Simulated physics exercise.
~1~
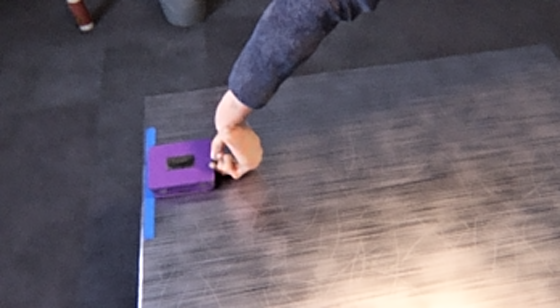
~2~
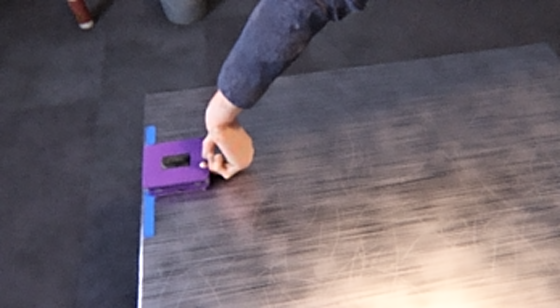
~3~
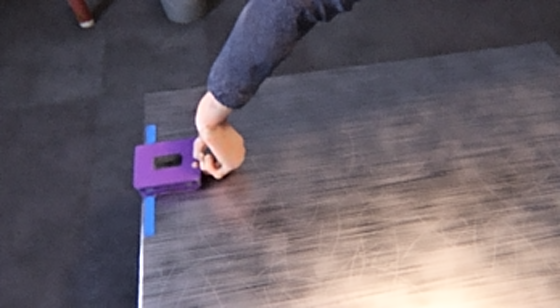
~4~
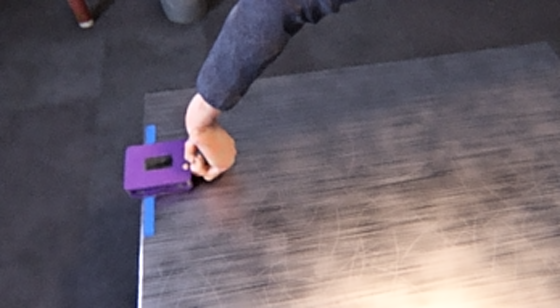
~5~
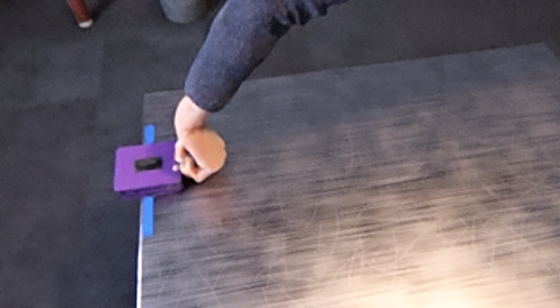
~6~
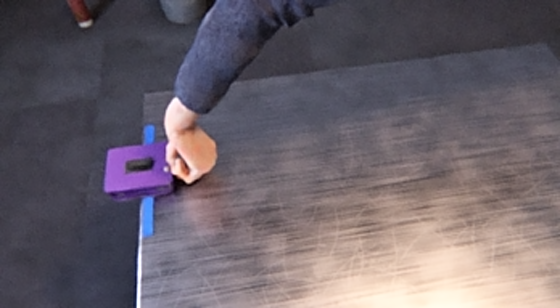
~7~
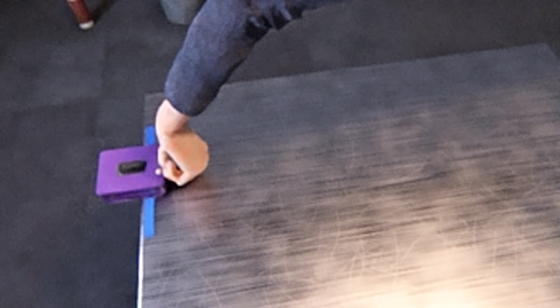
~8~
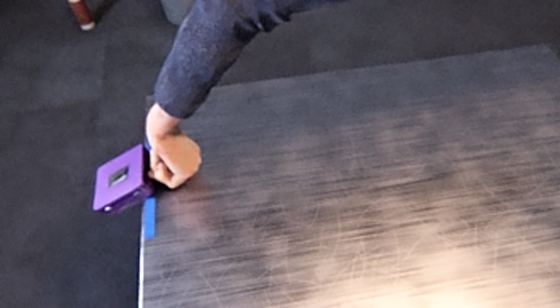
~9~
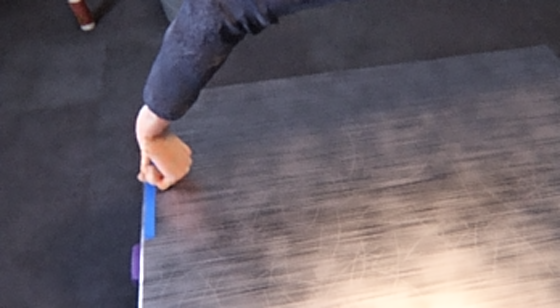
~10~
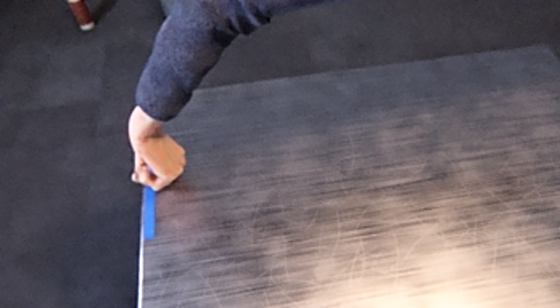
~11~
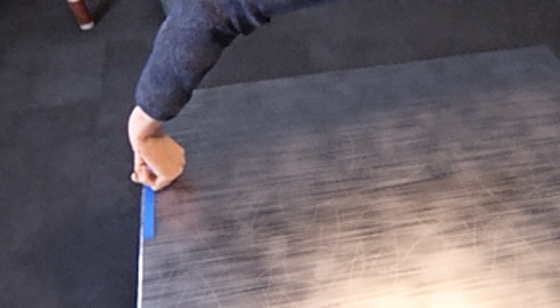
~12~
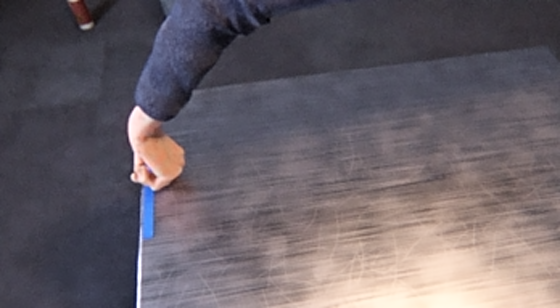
In this clip, a hand pushes a purple case left across a strip of blue tape at the edge of a dark, streaked table until the case tips over the edge and drops out of sight, leaving the hand resting by the tape.
